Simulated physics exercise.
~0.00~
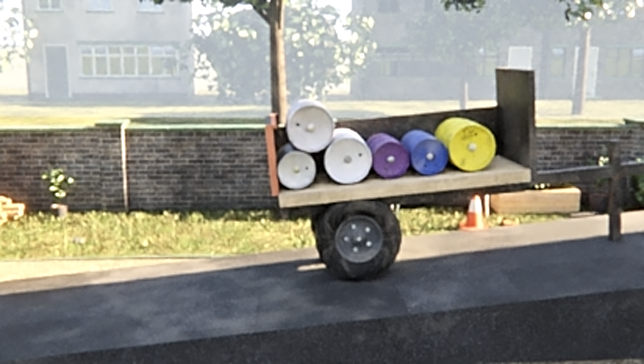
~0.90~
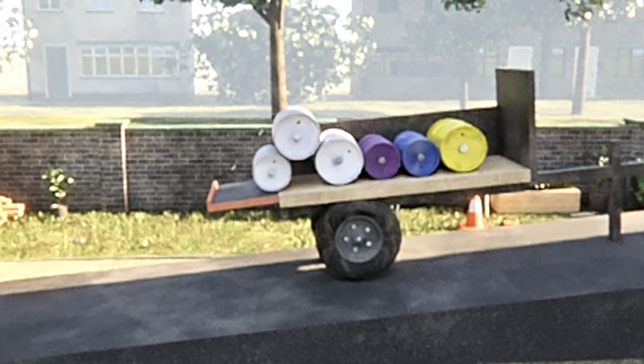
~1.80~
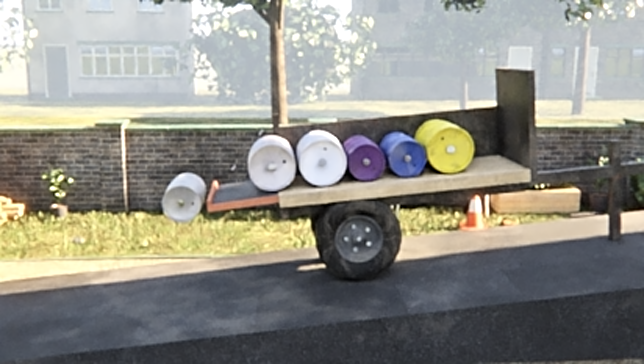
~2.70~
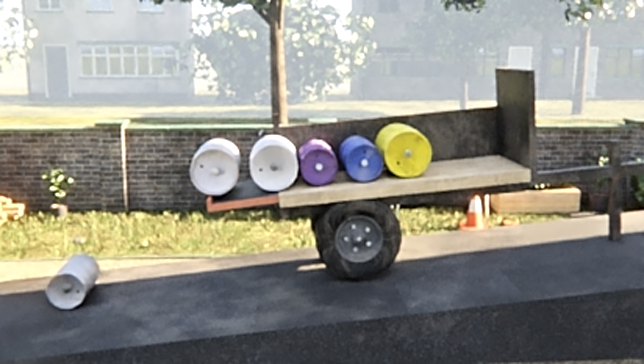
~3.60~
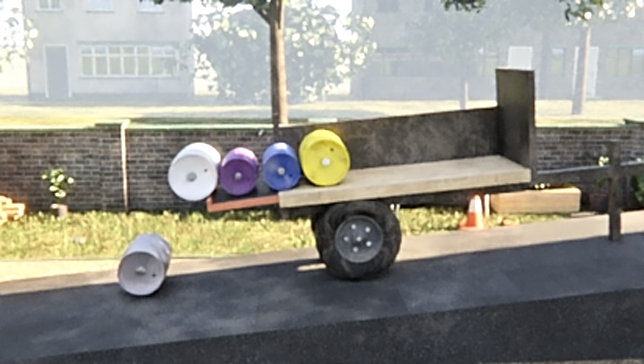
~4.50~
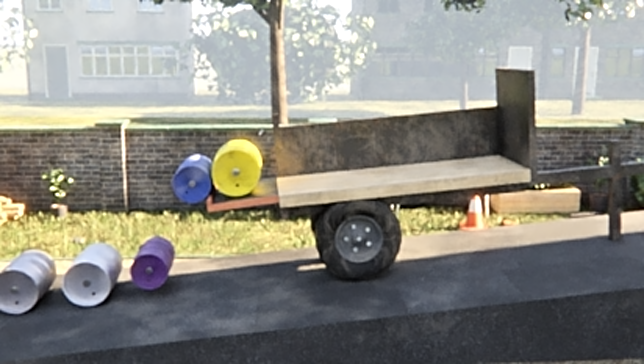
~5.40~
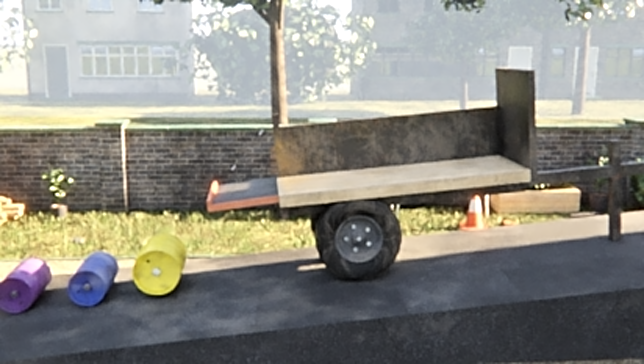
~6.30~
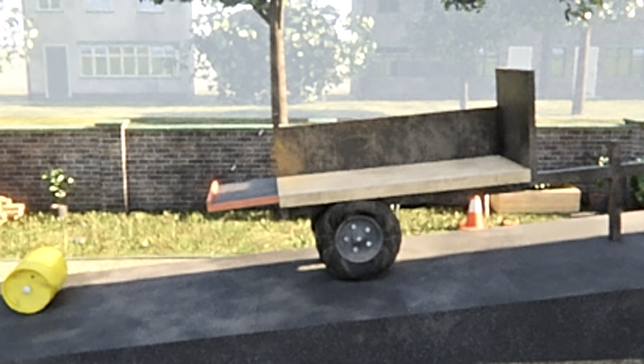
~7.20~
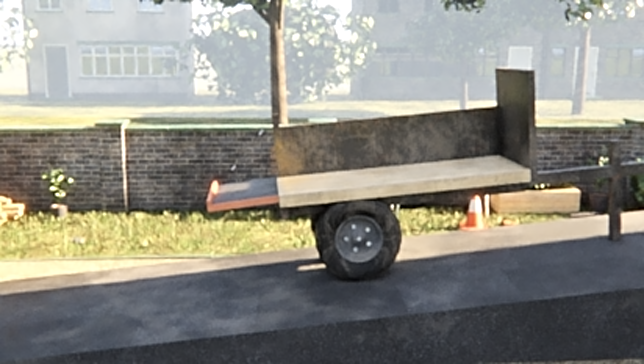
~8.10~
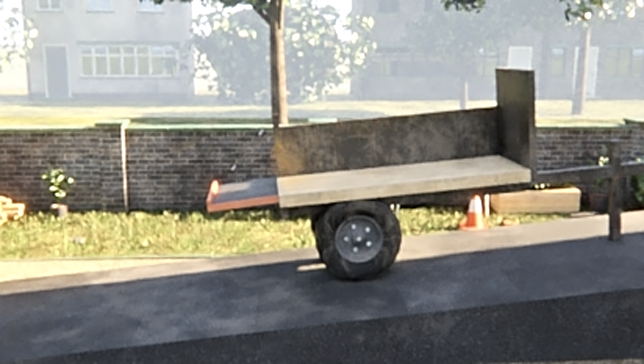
The footage shows a trailer on a sloping road carrying white, purple, blue and yellow barrels as its tailgate drops open on the left. The barrels roll off one after another, the yellow one last, and continue left out of view, leaving the trailer empty.
